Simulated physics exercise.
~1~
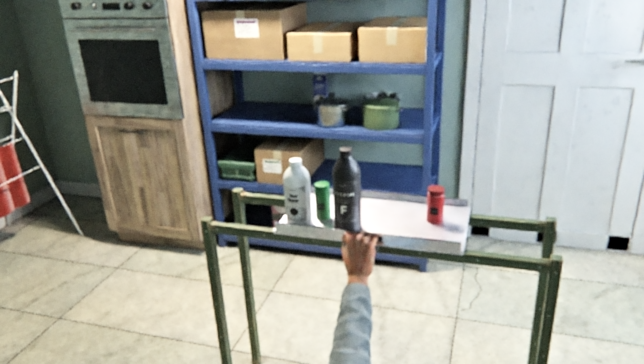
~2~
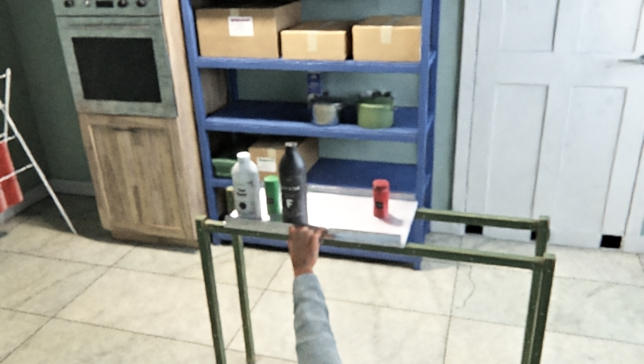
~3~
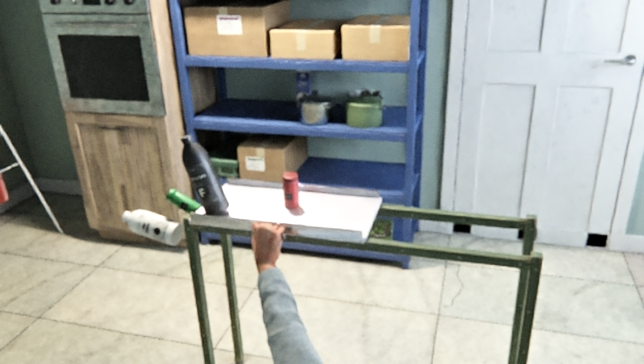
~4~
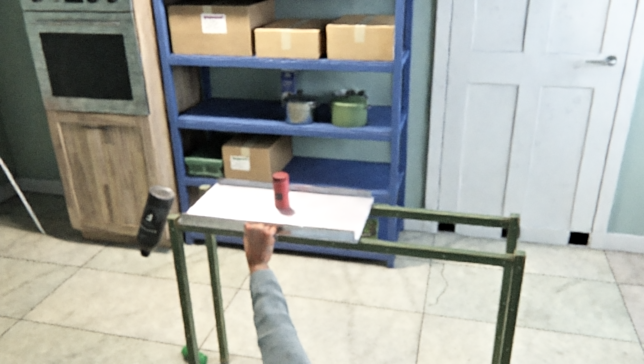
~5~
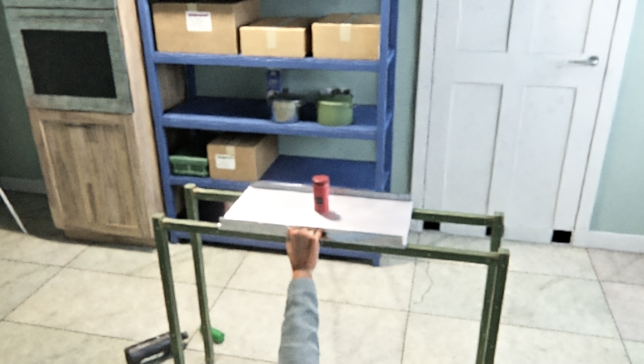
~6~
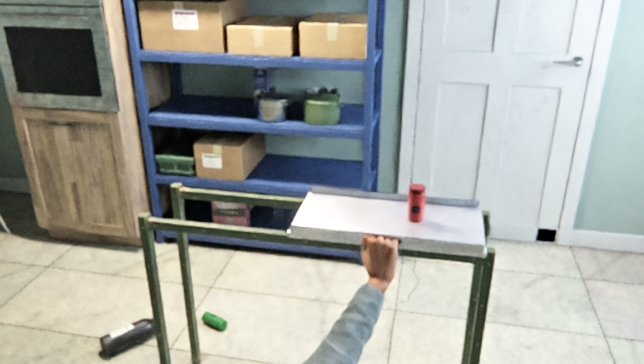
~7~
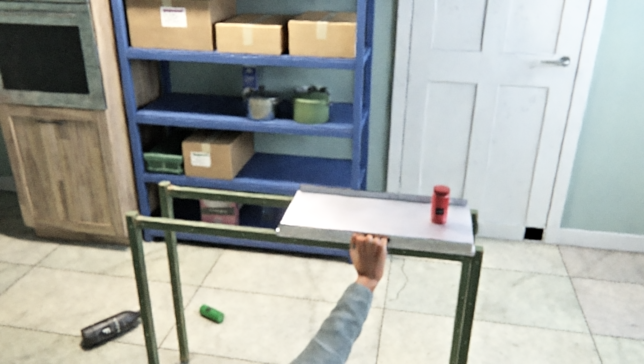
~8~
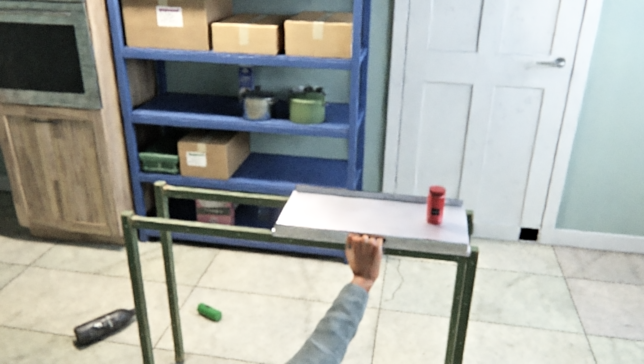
At first, a hand grips the front of a white tray resting on green rails, with a white bottle, a green shaker, a black bottle and a red shaker standing on it. The hand moves the tray left, carrying all four items along. Near the left end, the white bottle and green shaker topple off, while the black bottle leans and then falls upside down toward the floor. The tray then travels back to the right with only the red shaker upright on it. Finally, the tray rests at the right, with the black bottle and green shaker lying on the floor tiles.
